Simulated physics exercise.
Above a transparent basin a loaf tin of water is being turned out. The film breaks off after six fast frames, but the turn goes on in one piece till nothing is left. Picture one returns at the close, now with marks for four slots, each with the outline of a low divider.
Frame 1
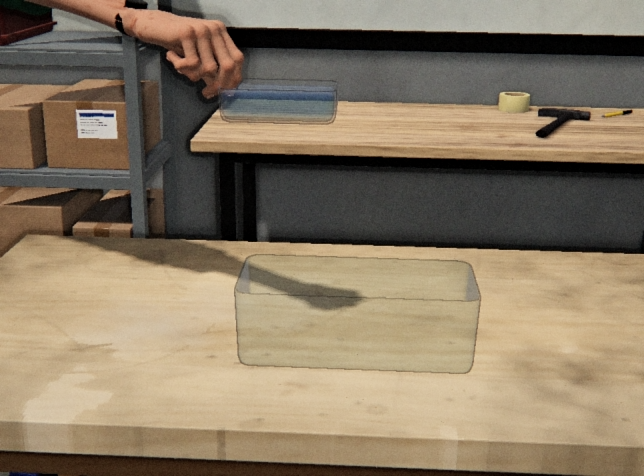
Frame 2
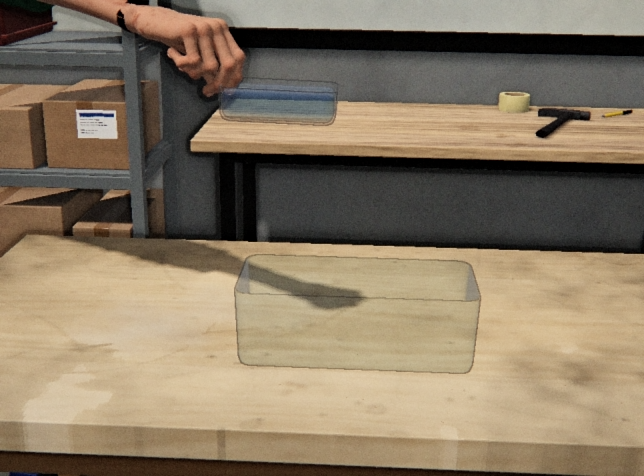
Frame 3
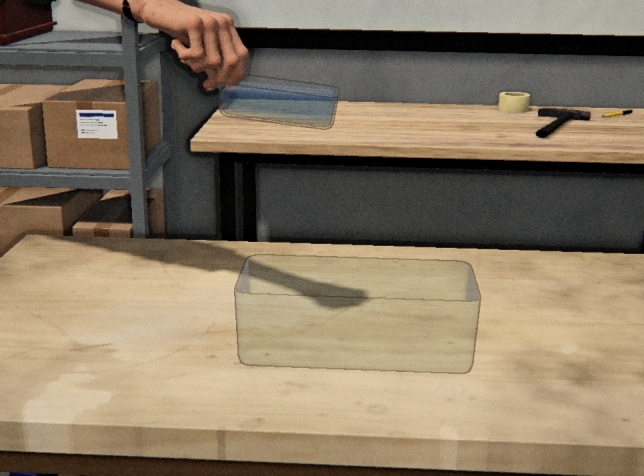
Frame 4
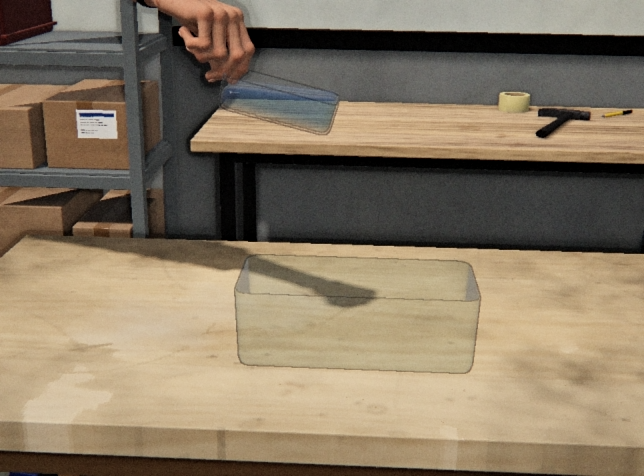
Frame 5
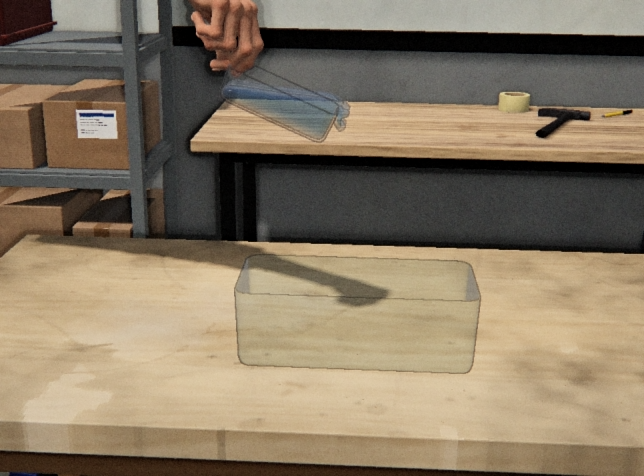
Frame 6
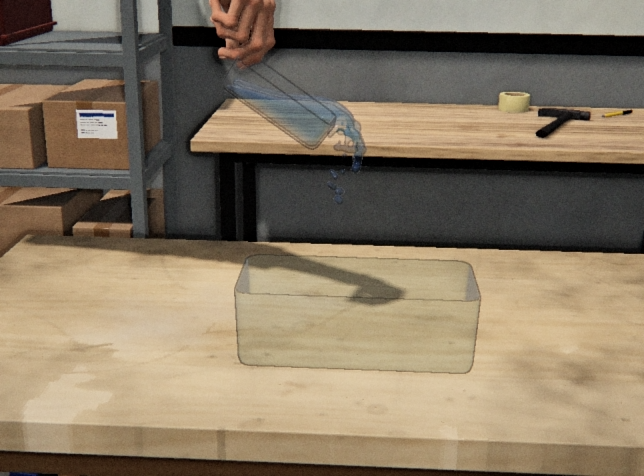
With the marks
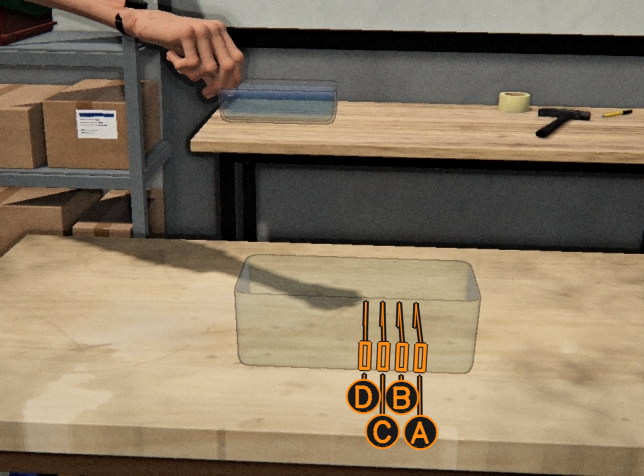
The clip opens on a hand holding a clear container of bluish water level above an empty transparent basin on a wooden table. The hand moves slightly right and tilts the container, its right end dipping steadily lower. Water slips over the lowered lip, then streams downward with a few drops beneath.
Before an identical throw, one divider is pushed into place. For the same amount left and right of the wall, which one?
B.
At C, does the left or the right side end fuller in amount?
More ends on the right.
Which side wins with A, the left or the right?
The left side.
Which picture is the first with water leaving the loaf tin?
In picture 4.
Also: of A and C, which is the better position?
Position C.
In orange, A at (419, 376); B at (401, 375); C at (382, 375); D at (364, 374).
For position A, about 85 % ends left of the wall and 7 % right of it; 9 % is lost outside.
For position B, about 48 % ends left of the wall and 44 % right of it; 8 % is lost outside.
For position C, about 28 % ends left of the wall and 62 % right of it; 10 % is lost outside.
For position D, about 20 % ends left of the wall and 71 % right of it; 9 % is lost outside.
